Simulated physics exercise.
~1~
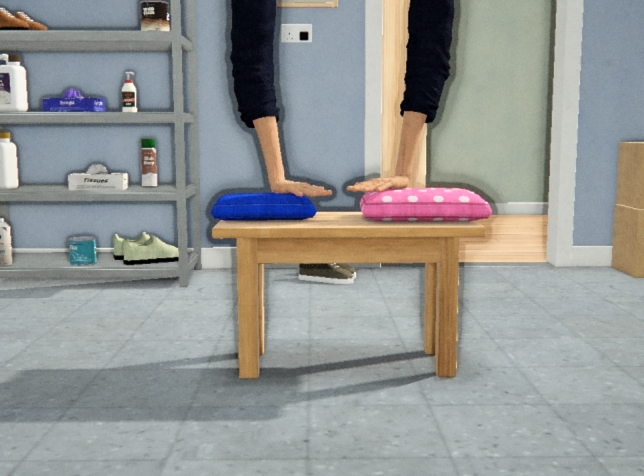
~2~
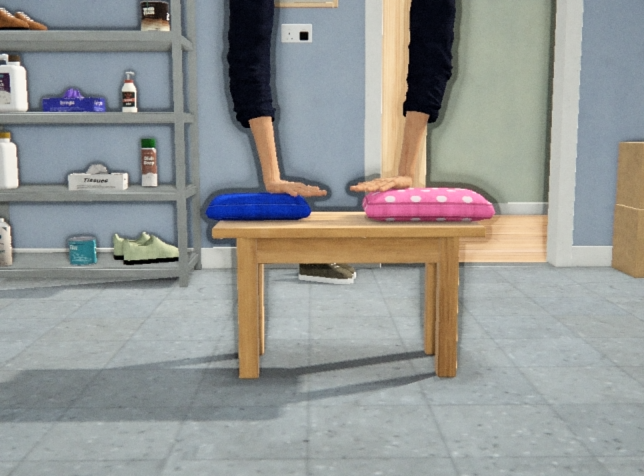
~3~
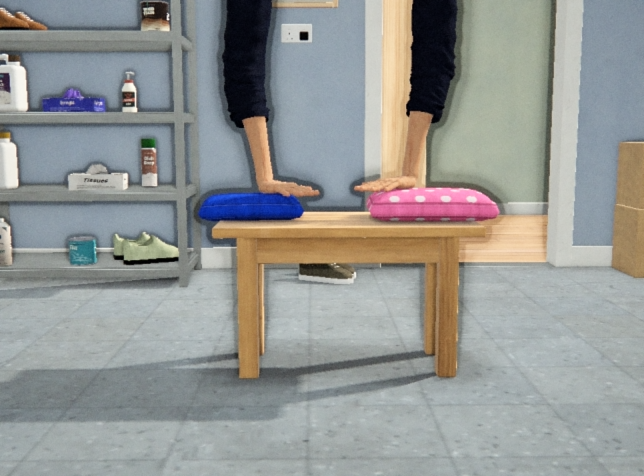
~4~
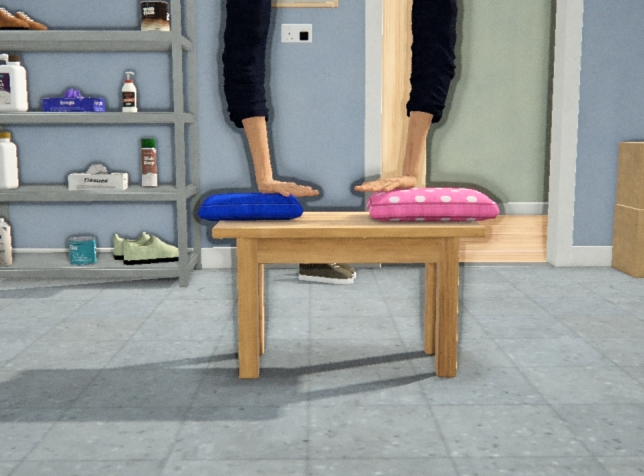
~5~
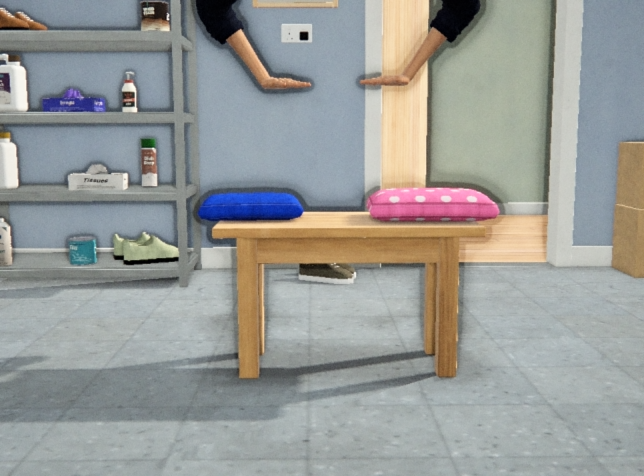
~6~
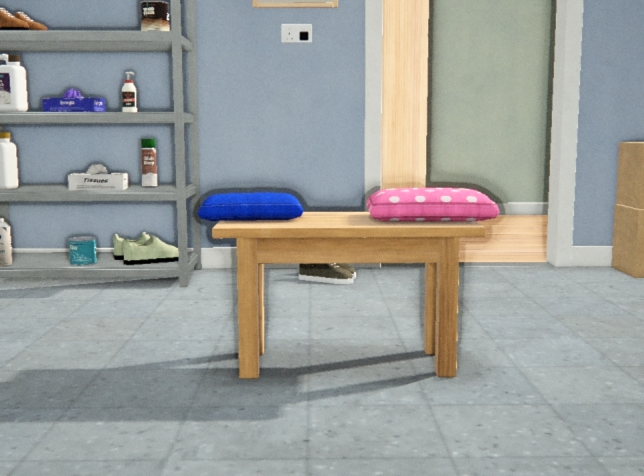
A blue rice sack slid slightly left and a pink polka-dot pillow shifted slightly right as two hands pressed on them and eased them apart on a small wooden table, then the hands lifted away, leaving both lying still on top.
